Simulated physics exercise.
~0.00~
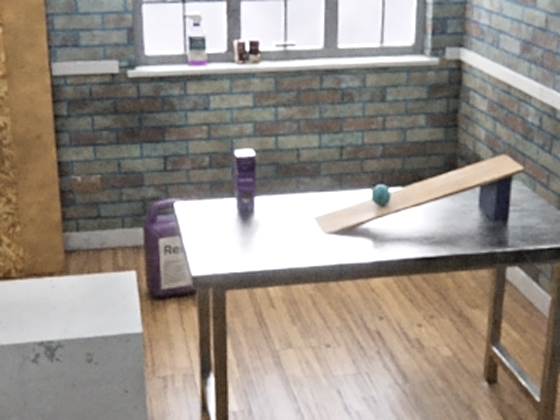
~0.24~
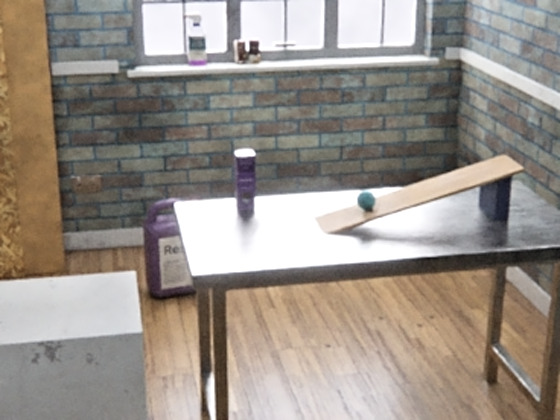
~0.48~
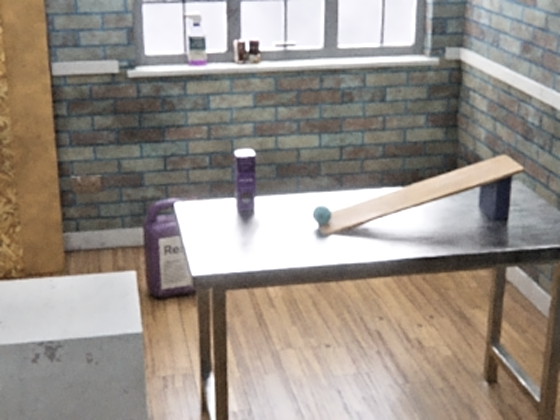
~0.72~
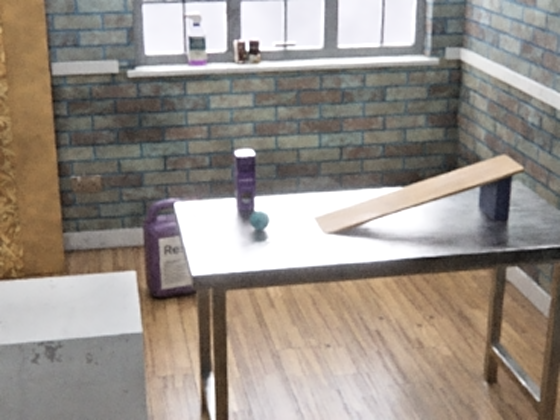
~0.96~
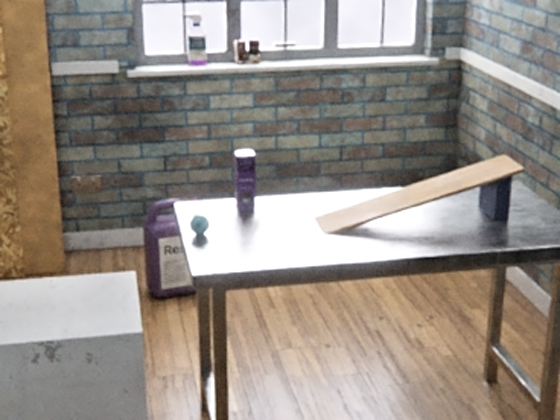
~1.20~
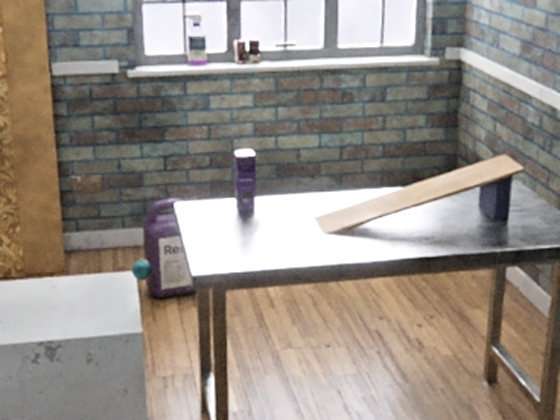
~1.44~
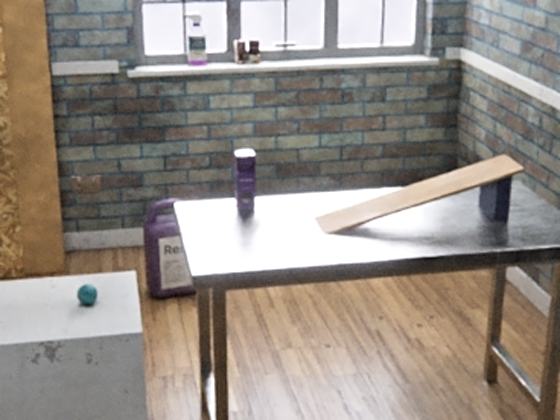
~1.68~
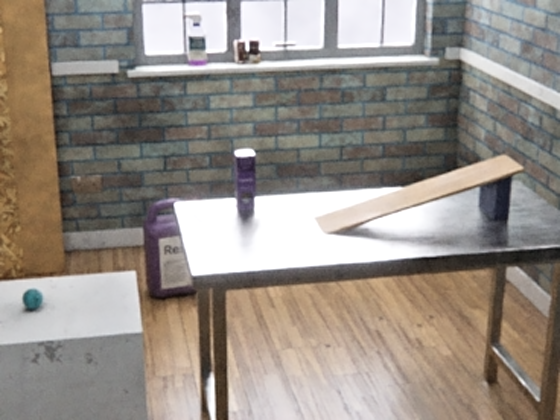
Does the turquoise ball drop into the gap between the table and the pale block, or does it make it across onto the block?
It makes it across the gap. The turquoise ball leaves the table's left edge and ends up on top of the lower pale block.
A metal table stands on a wooden floor in a room with brick walls and a window, seen from slightly above, with a lower pale block across a gap at the left. On the table are a sloping wooden board propped on a dark block and an upright purple container. A turquoise ball rolls down the board to the left and onto the tabletop. It passes in front of the container, which stays put, and leaves the table's left edge. Dropping across the gap, the ball reaches the pale block and travels farther left, ending on top of it.
